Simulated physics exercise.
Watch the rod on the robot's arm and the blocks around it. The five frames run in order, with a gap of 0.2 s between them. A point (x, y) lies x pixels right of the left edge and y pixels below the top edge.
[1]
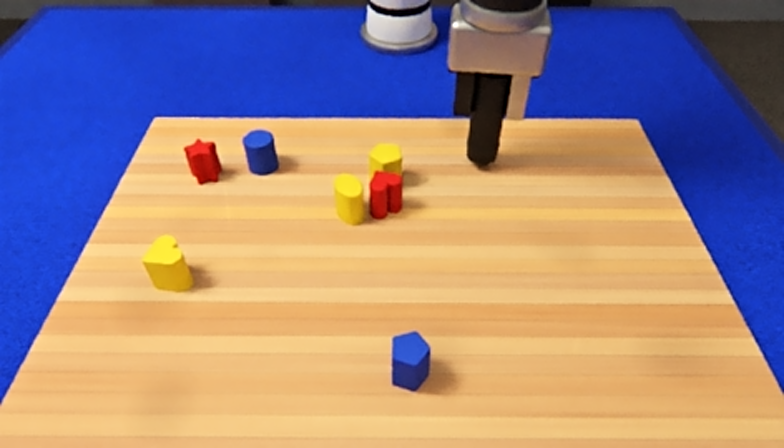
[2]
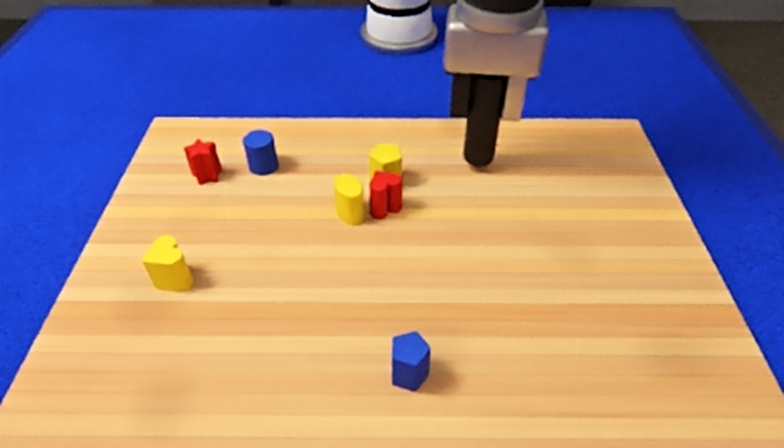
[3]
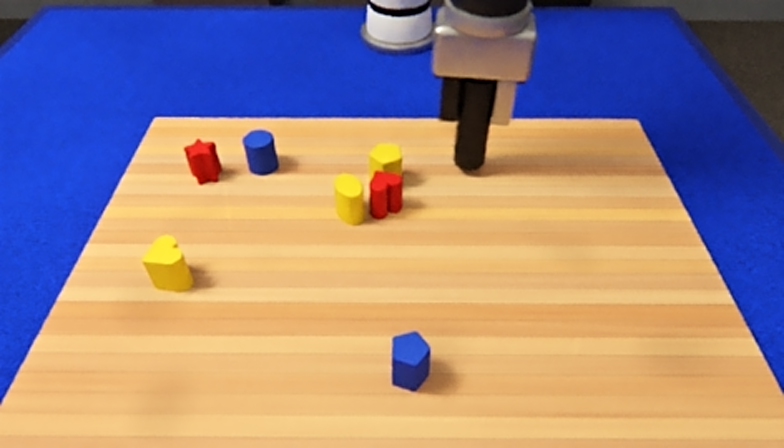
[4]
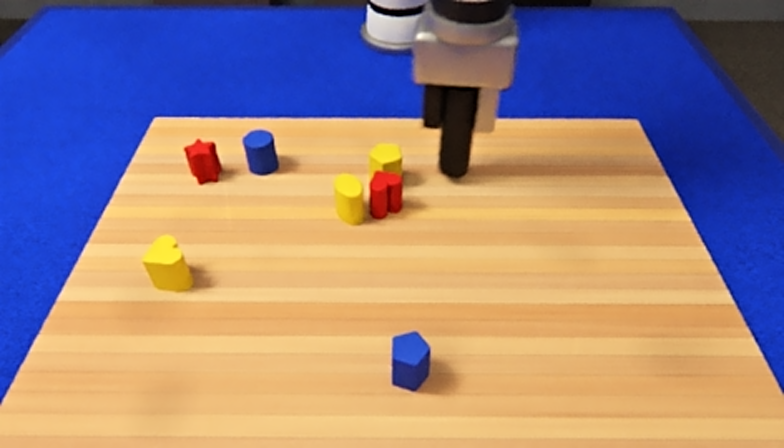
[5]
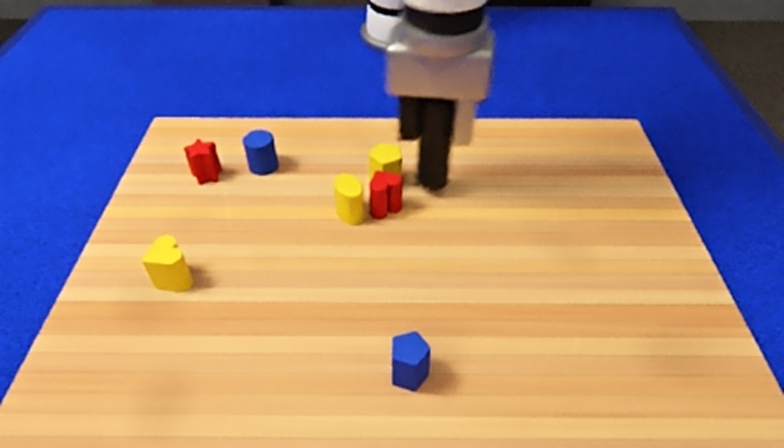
A robot arm with a dark rod slides left and slightly nearer across the far side of a light wooden board on a blue surface, seen from above at an angle by a still camera. A red star and blue cylinder sit far left, a yellow heart below them, a blue pentagon near the front, and two yellow blocks and a red one cluster near the centre. The rod closes in on the cluster's right side while every block stays still.
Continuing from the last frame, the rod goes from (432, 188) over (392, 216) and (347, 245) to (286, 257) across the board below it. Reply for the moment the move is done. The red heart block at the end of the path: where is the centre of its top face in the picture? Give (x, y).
I expect it at (293, 203).
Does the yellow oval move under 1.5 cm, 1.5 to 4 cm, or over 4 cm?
1.5-4 cm.
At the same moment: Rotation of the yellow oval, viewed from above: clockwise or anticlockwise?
It turns clockwise.
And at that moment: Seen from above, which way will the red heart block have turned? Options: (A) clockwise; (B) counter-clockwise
Letter A.
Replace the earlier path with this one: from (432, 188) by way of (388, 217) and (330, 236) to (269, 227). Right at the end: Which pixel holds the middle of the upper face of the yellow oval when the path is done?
It should be at about (325, 184).
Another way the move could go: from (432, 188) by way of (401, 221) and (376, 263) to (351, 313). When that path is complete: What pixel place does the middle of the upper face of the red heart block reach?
My prediction: (359, 198).
What follows on the original path. One third of the way, rod at (392, 209); yellow oval at (332, 186), turned 55° clockwise; red heart block at (357, 193), turned 15° clockwise.
Two thirds of the way, rod at (346, 237); yellow oval at (326, 185), turned 80° clockwise; red heart block at (315, 207), turned 105° clockwise.
At the end, rod at (285, 249); yellow oval at (326, 185), turned 80° clockwise; red heart block at (293, 203), turned 150° clockwise; yellow pentagon in place.
